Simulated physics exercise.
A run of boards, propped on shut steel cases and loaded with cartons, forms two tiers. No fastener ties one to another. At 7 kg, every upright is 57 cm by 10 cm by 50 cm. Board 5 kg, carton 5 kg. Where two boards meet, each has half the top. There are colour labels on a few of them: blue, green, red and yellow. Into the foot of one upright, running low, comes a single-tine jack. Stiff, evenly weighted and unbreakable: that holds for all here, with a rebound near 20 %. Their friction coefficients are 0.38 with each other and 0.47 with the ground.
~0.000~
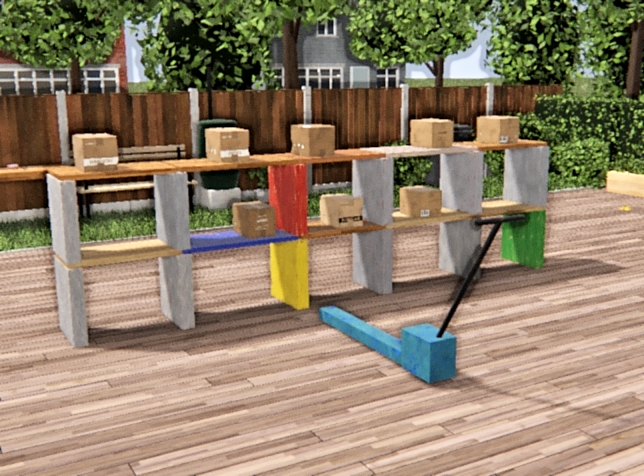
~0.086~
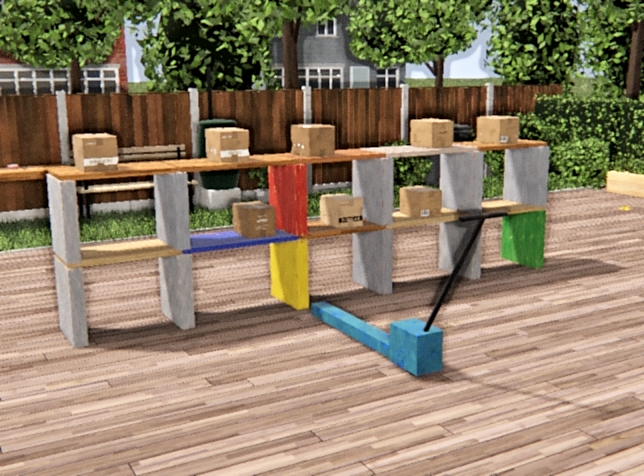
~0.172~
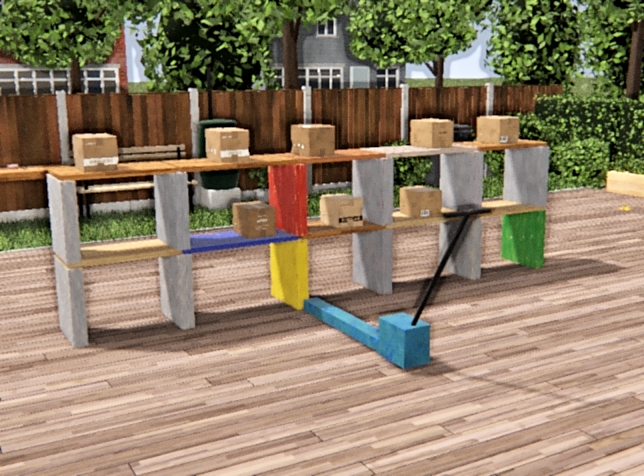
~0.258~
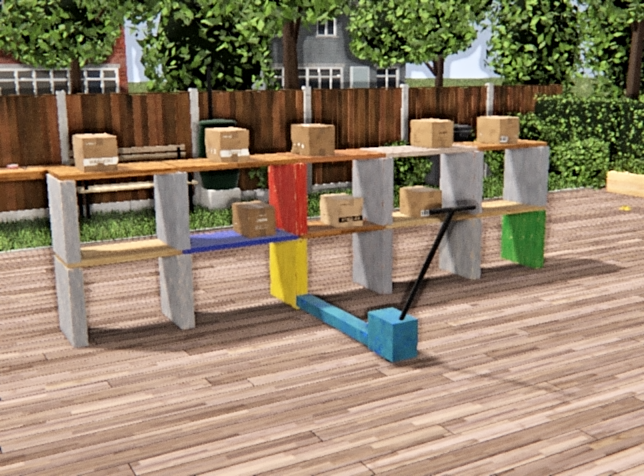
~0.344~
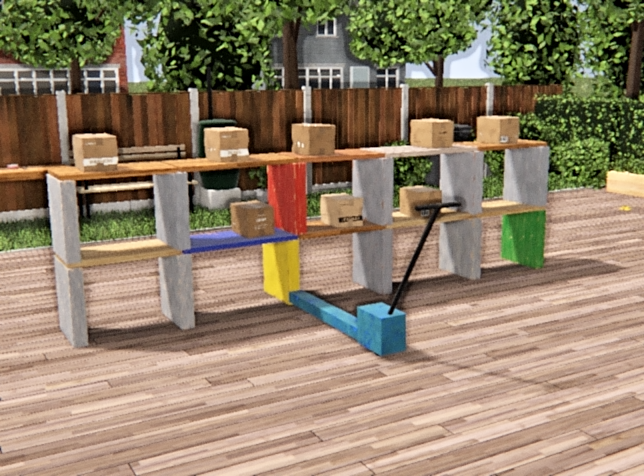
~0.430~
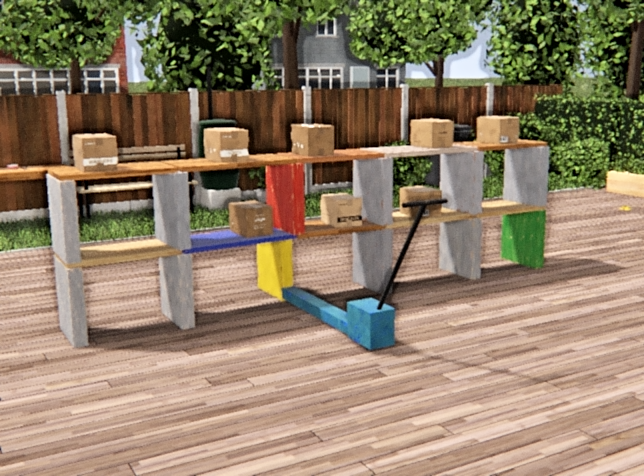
The clip opens on a two-tier row of boards and upright slabs holding cartons on a patio, with a blue jack low in front. The jack slides back and to the left until its tine meets the yellow upright, then pushes it leftward beneath the red one, which barely shifts.
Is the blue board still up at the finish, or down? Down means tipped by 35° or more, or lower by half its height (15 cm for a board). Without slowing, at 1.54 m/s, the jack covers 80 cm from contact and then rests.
Down.
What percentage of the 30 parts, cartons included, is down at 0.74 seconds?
0 %.
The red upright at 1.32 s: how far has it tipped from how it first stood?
Close to 50° of tilt compared with the start.
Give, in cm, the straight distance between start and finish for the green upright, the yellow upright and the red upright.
So green shifts 0 cm, yellow shifts 100 cm and red shifts 90 cm.
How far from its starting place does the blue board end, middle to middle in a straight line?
I'd estimate near 55 cm.
After 0.74 s, none of the 30 pieces down, 15 disturbed; blue board 6° from how it stood; red upright 20 cm from its place.
After 0.98 s, 9 of the 30 pieces down; blue board 37° from how it stood, 28 cm lower; red upright 5° from how it stood, 46 cm lower.
After 1.32 s, 14 of the 30 pieces down; blue board 7° from how it stood, 52 cm lower; red upright 47° from how it stood, 52 cm lower.
After 1.94 s, 16 of the 30 pieces down; blue board 7° from how it stood, 51 cm lower; red upright 48° from how it stood, 64 cm lower.
In the end (2.9 s), 16 of the 30 pieces down; blue board 7° from how it stood, 51 cm lower; red upright 54° from how it stood, 69 cm lower; green upright unmoved. From the last view, middles, blue board near (213, 301), red upright near (266, 264).
